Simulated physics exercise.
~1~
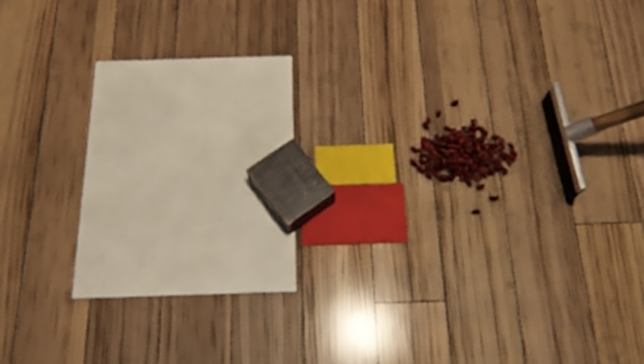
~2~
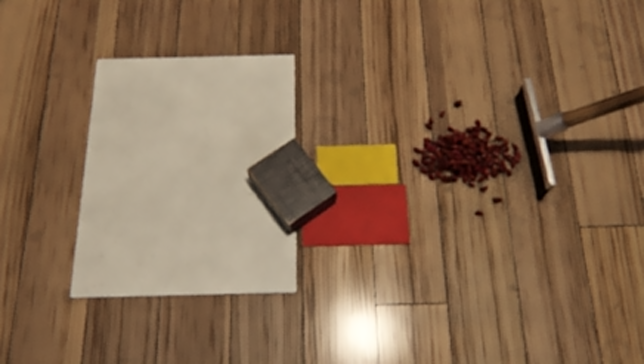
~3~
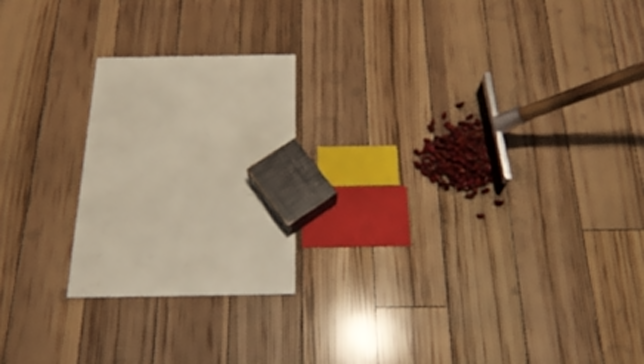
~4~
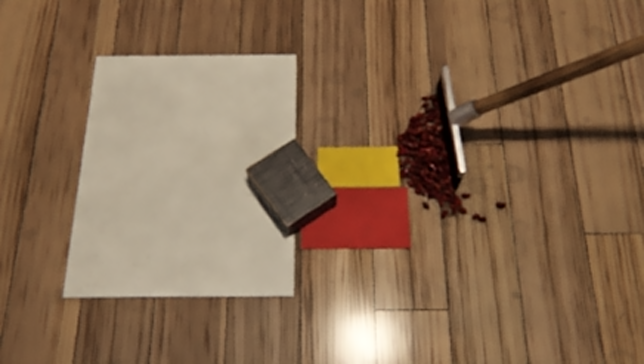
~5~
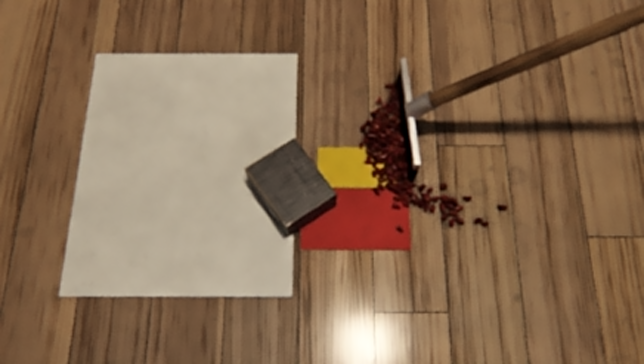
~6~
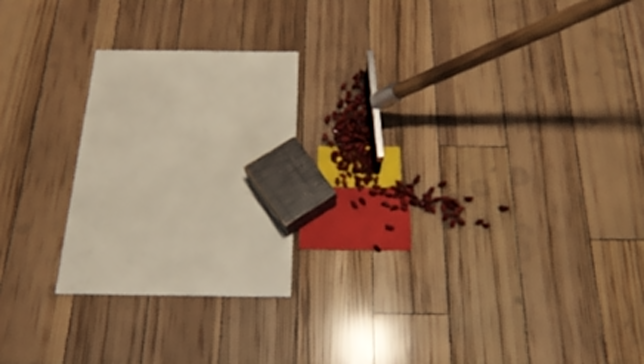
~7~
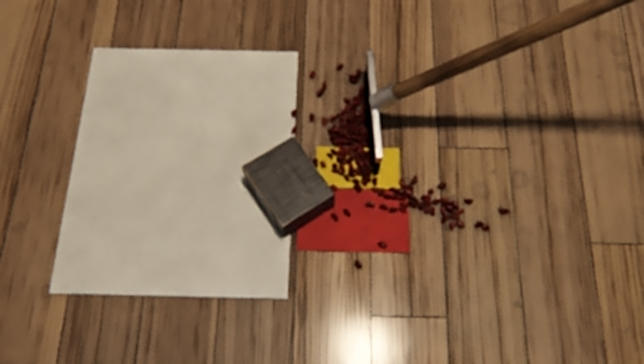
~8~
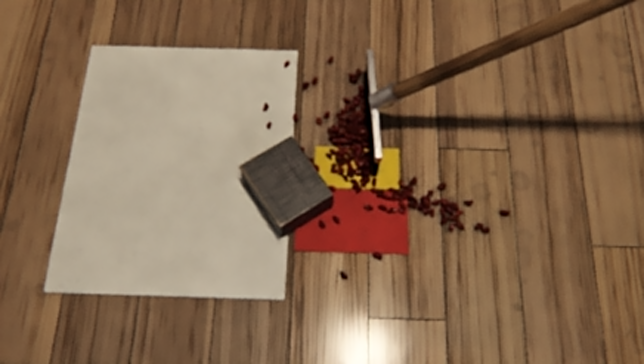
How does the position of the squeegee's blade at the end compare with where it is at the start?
At the start the blade is on the right side of the view, to the right of the bean pile. By the end it is farther left and slightly higher, standing at the upper part of the yellow mat with beans gathered along its left side.
